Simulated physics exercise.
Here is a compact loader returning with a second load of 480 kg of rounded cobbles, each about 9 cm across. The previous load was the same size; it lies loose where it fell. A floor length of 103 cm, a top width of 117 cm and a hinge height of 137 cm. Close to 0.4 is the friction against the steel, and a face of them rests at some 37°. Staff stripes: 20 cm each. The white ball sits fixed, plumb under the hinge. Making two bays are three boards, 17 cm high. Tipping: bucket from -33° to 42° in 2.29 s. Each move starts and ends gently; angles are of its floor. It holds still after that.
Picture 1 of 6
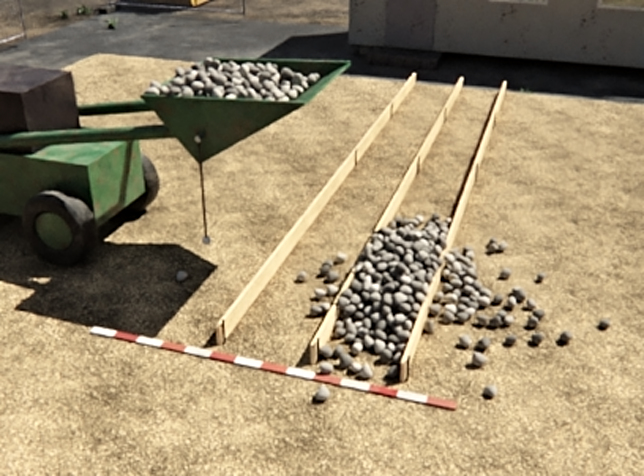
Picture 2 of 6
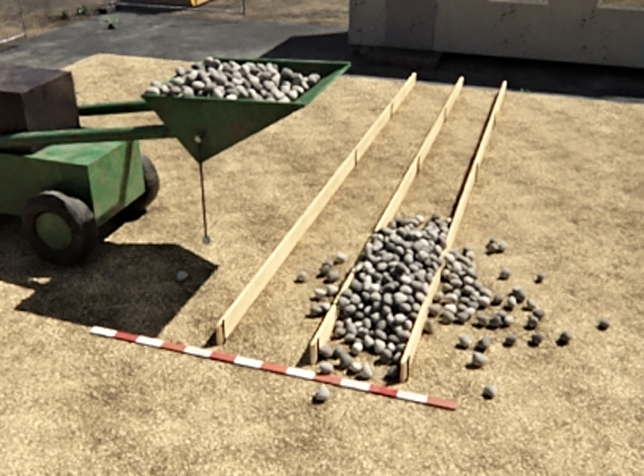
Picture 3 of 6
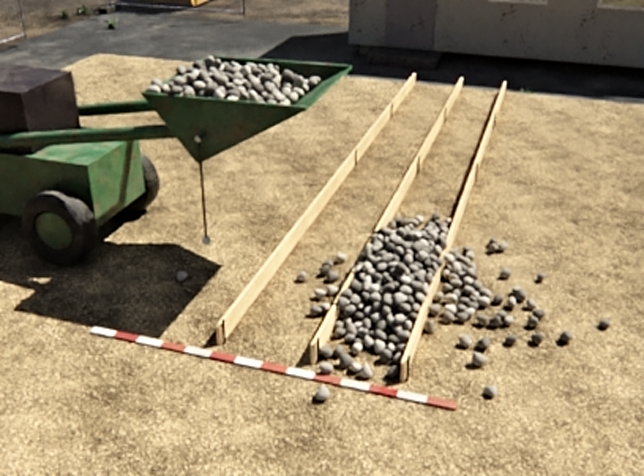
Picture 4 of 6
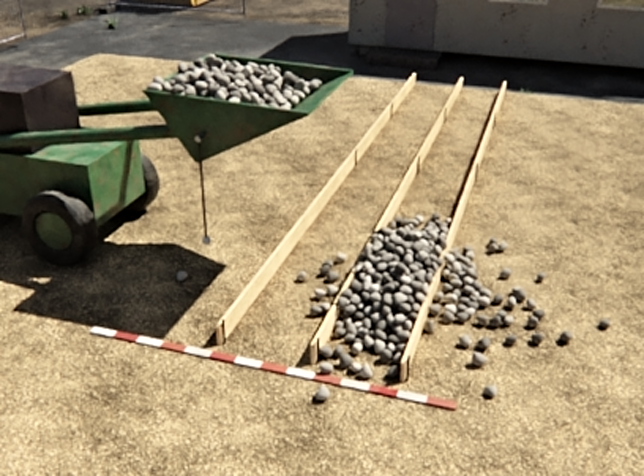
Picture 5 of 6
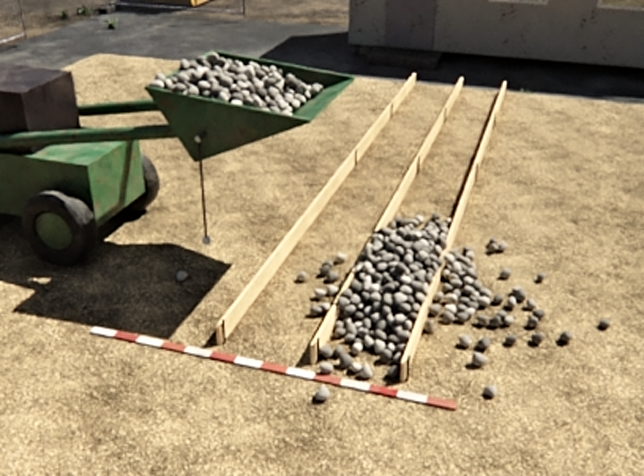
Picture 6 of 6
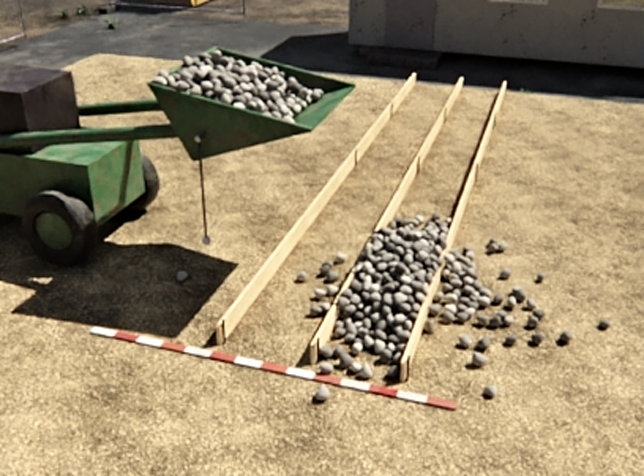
A sunlit yard of pale, sandy gravel, with a dark paved strip and a grey wall along the back, is seen from above at an angle by a camera that stays still. At left a green machine holds up a green bucket of grey stones, beside three wooden boards, a loose stone heap and a red-and-white striped staff. The bucket slowly tilts its right-hand lip slightly downward, its stones staying inside.
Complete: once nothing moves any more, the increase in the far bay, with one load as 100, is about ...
... 17.
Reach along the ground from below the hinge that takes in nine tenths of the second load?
I'd say close to 120 centimetres ahead of it.
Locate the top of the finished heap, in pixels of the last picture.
About (365, 242).
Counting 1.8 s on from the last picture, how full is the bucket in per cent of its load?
Around 10 per cent of the load is still inside.
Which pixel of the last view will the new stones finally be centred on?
In the last view, about pixel (336, 263).
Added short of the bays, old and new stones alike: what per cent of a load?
About 0 percent of one load.
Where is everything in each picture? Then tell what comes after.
The bucket is at -33°, its lip at (305, 104); the top of the load is at (243, 71). The earlier load is highest near (407, 248), 34 cm above ground level, 2 % in the near bay, 86 % in the far bay, 12 % past the last board, in the first frame.
The bucket is at -32°, its lip at (305, 105); the top of the load is at (244, 71), in the second frame.
Lip at (306, 109), floor tilted -31°, highest stones at (238, 70), in the third frame.
The bucket is at -28°, its lip at (308, 114); the top of the load is at (226, 68), in the fourth frame.
The bucket is at -24°, its lip at (310, 122); the top of the load is at (214, 66), in the fifth frame.
The bucket is at -20°, its lip at (312, 130); the top of the load is at (213, 62), in the sixth frame.
Then, 1.1 s after the last picture the floor is at 30°; in per cent of one load, 90 in the bucket, 12 in the near bay, 86 in the far bay, 12 past the last board; the foremost stones are at (555, 332).
Then, 1.8 s after the last picture the floor is at 42°; in per cent of one load, 9 in the bucket, 81 in the near bay, 98 in the far bay, 12 past the last board; the foremost stones are at (555, 332).
Then, 2.1 s after the last picture the floor is at 42°; in per cent of one load, 0 in the bucket, 84 in the near bay, 104 in the far bay, 12 past the last board; the foremost stones are at (555, 332).
Then, 4.8 s after the last picture the floor is at 42°; in per cent of one load, 0 in the bucket, 85 in the near bay, 103 in the far bay, 13 past the last board; the foremost stones are at (555, 332). Net gain in the far bay, 17.
